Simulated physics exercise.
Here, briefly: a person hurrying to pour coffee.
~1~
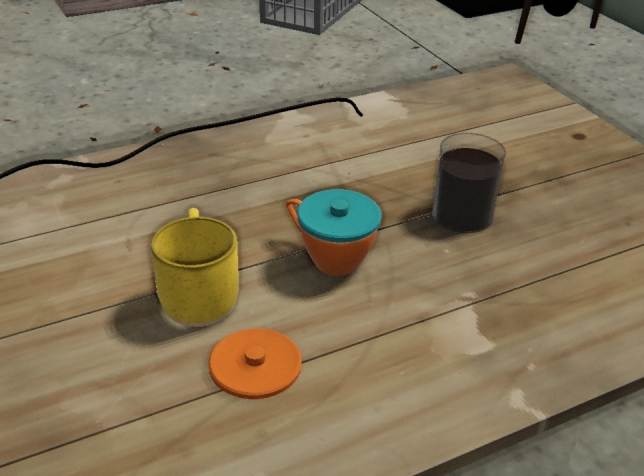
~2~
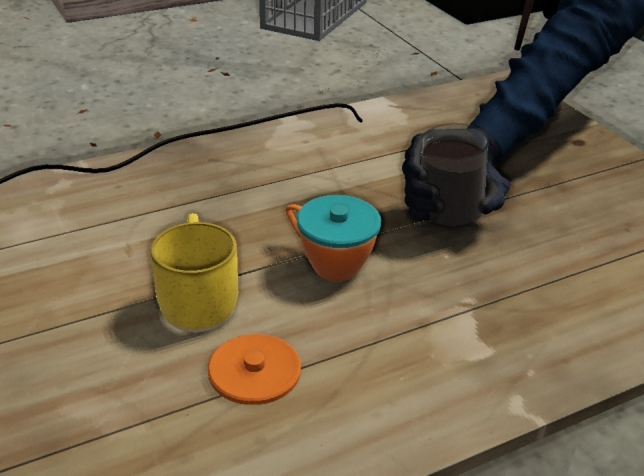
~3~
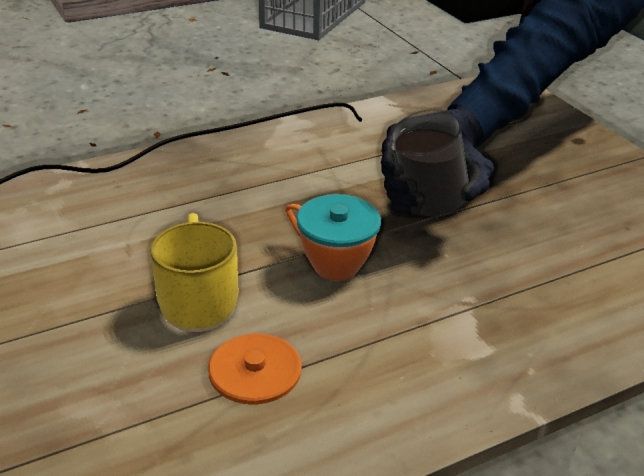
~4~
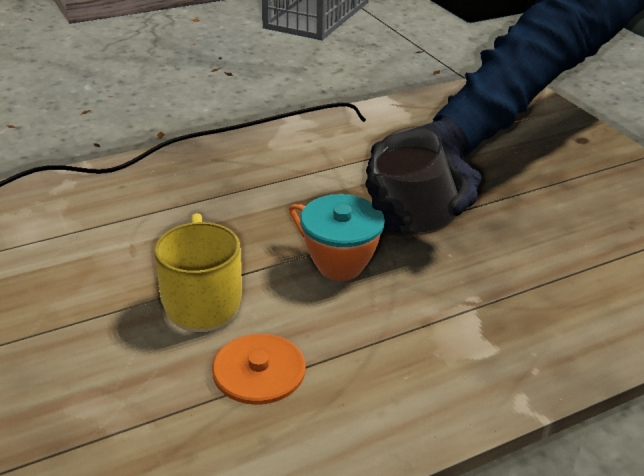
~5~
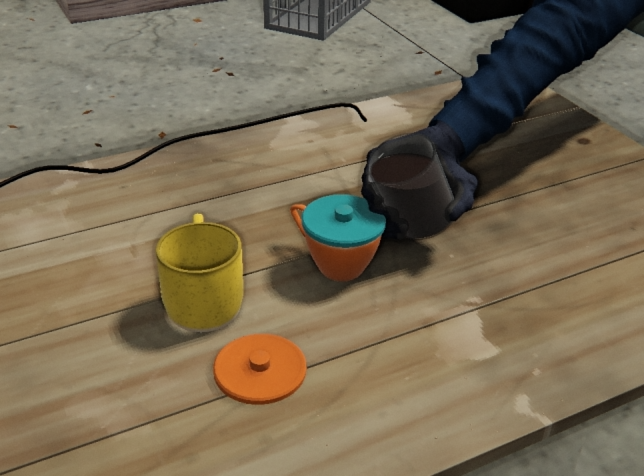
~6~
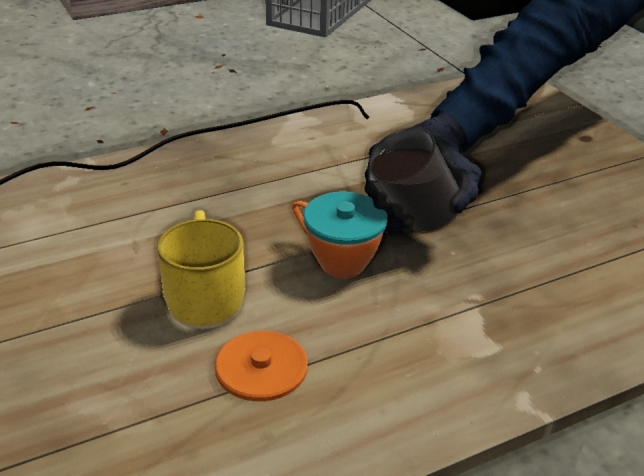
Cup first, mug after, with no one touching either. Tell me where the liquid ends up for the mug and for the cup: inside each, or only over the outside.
For the mug, inside it; for the cup, only outside it.
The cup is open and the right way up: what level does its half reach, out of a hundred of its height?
Around 75 percent.
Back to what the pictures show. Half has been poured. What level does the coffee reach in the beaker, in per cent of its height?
Estimate: Around 40 per cent of the height.
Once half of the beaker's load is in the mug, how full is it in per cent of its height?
It stands at around 40 per cent of the height.
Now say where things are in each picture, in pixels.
All stand on the top; beaker (467, 182) about three quarters full; cup (338, 243) with its lid on; mug (197, 276) open, in the first picture.
The hand lifts the beaker; beaker about three quarters full, surface at (454, 157); cup (337, 249) with its lid on, in the second picture.
Tilting; beaker (432, 163) about three quarters full; mug (197, 281) open, in the third picture.
No stream yet; beaker (418, 180) tipped 25° with all of its load; cup (341, 248) with its lid on, in the fourth picture.
Still nothing leaves it; beaker (413, 186) tipped 25° with all of its load; mug (202, 281) open, in the fifth picture.
On the point of pouring; beaker (417, 180) tipped 30° with all of its load; cup (344, 246) with its lid on; mug (203, 278) open, in the sixth picture.
Soon after, it hits the lid of the cup and runs off.
Later, the coffee goes into the mug.
In the end, the cup is empty, in a puddle; the mug has its share inside.
